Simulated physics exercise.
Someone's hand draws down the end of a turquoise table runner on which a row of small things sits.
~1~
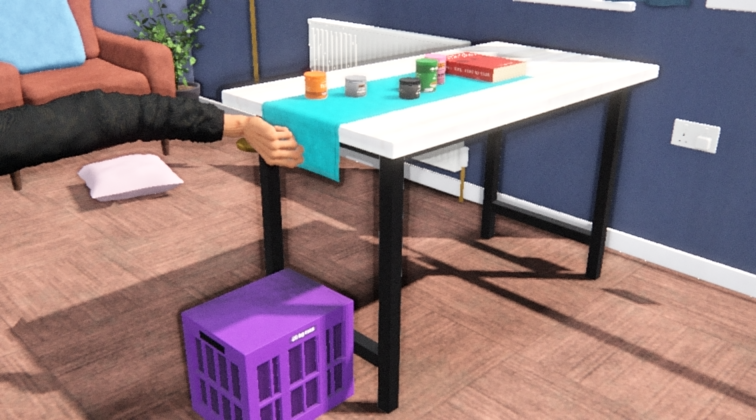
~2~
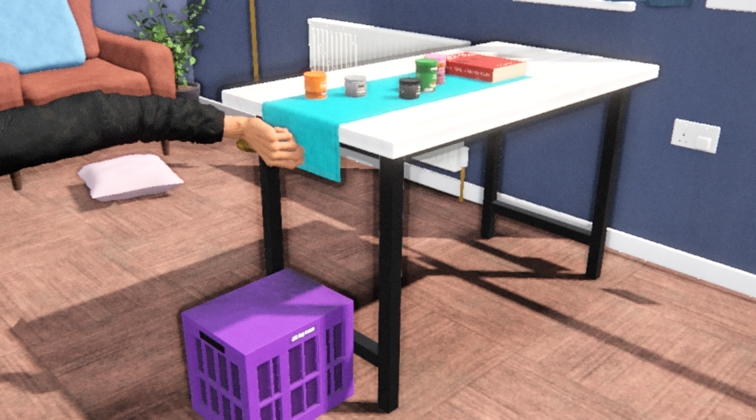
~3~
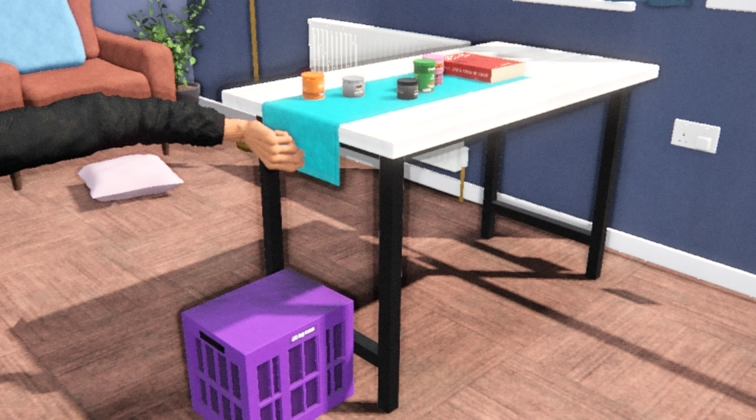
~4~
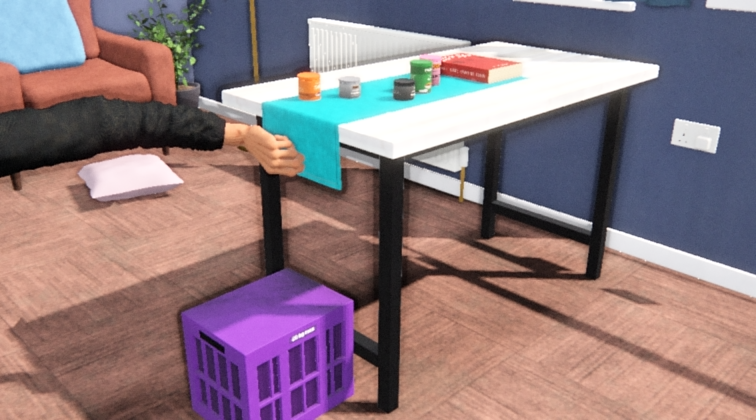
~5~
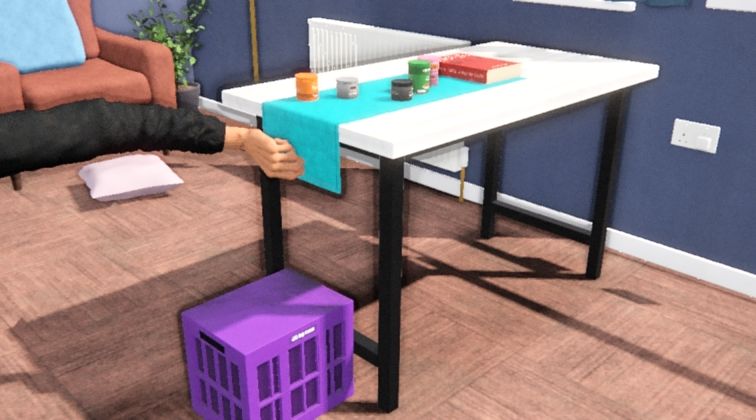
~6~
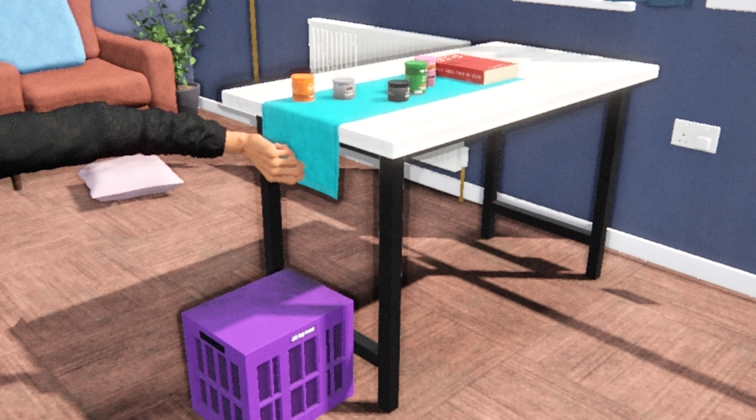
The clip shows a hand at the left end of a white table slowly pulling down a turquoise runner, its hanging end lowering slightly above a purple crate while the small pots and cans on it shift slightly left.
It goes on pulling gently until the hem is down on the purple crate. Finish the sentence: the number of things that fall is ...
The number of things that fall is three.
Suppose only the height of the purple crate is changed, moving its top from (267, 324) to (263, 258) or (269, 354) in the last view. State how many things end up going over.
For the first height 1, for the second 4.
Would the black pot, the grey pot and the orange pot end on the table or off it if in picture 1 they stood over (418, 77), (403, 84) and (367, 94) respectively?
In the end the black pot rides it out, while the grey pot rides it out and the orange pot gets dislodged.
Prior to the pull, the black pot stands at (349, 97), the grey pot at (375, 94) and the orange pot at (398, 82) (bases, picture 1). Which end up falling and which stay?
Black pot dropped, grey pot dropped, orange pot kept.
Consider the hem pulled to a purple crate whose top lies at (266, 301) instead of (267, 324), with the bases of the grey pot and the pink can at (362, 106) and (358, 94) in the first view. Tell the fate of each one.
The grey pot drops off; the pink can falls.
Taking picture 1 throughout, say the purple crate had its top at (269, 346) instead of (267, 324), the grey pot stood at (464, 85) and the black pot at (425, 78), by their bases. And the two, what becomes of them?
The grey pot stays aboard, and the black pot stays aboard.
Early on, hem near (301, 229); orange pot gone.
Midway, hem near (301, 281); orange pot and grey pot gone.
Finally, hem on the crate; orange pot, grey pot and black pot gone. The count of fallen things is three.
